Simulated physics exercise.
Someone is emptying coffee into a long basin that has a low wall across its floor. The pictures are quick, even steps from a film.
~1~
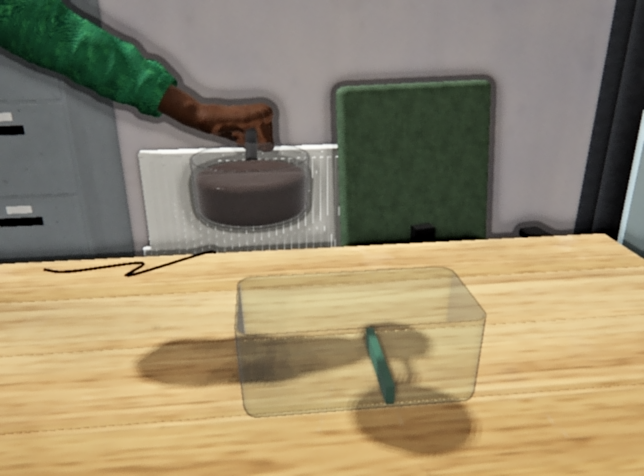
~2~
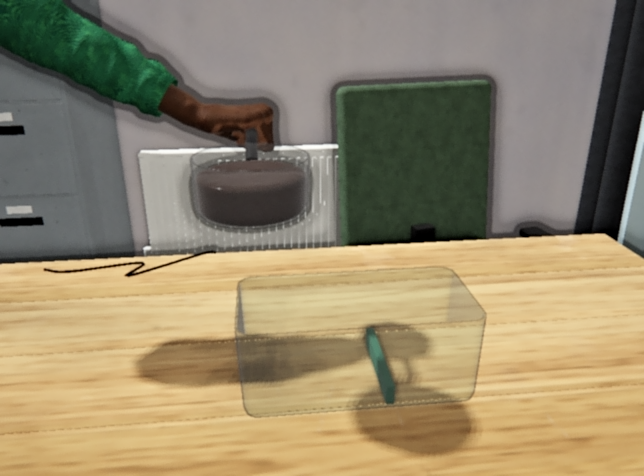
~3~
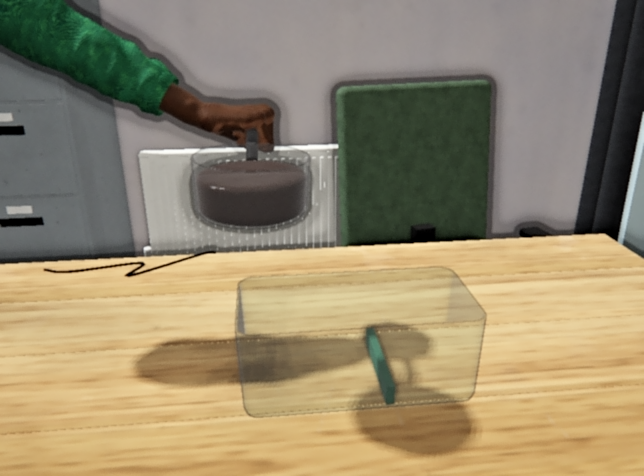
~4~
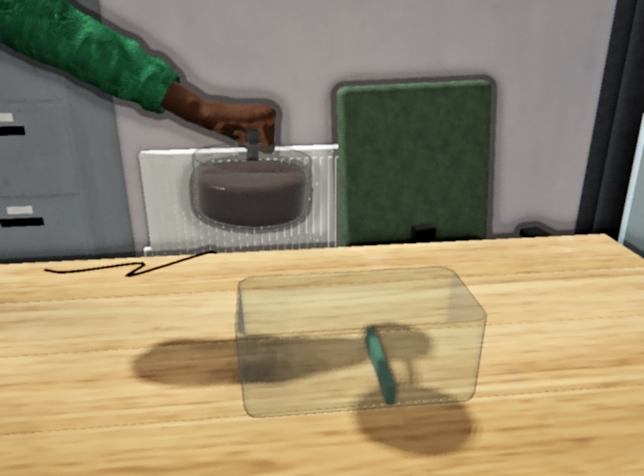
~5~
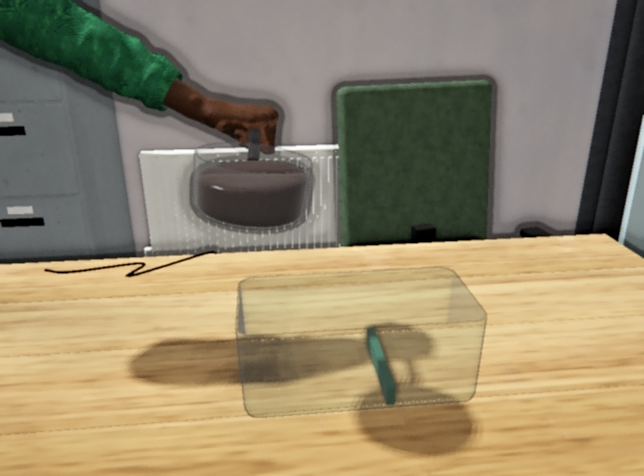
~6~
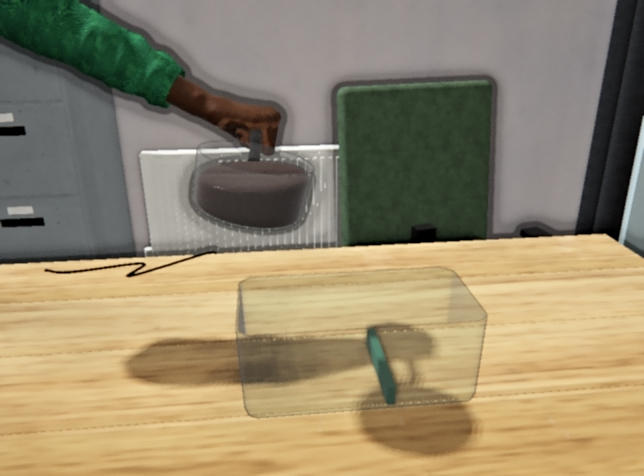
A hand in a green sleeve slightly tilting a clear pot of dark coffee rightward behind a transparent basin on a wooden table.
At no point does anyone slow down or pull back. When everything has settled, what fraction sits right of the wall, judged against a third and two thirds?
Most likely the right of the wall will hold too little for one third.
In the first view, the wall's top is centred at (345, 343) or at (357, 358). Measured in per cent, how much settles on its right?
You'd get roughly 65 per cent the first time and roughly 50 per cent the second.
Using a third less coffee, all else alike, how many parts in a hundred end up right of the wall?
Best guess: Around 10 %.
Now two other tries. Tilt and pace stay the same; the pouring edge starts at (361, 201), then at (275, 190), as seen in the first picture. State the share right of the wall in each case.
Roughly 60 in a hundred the first time and 15 in a hundred the second.
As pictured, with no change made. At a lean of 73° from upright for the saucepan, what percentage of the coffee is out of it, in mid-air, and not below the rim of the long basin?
Around 40 percent.
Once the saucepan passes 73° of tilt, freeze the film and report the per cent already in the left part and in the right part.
Left 5 per cent, right 0 per cent.
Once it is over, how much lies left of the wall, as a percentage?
Share: Roughly 80 %.
A moment on, the saucepan is tipped part way and 56 per cent is still to pour, 6 is left of the wall and 0 right of it.
Next, the saucepan is tipped right over and 9 per cent is still to pour, 66 is left of the wall and 12 right of it.
Then the saucepan is tipped right over and 0 per cent is still to pour, 80 is left of the wall and 16 right of it.
Later the saucepan is tipped right over and 0 per cent is still to pour, 80 is left of the wall and 18 right of it.
In the end 80 per cent lies left of the wall, 18 right of it and 2 outside.
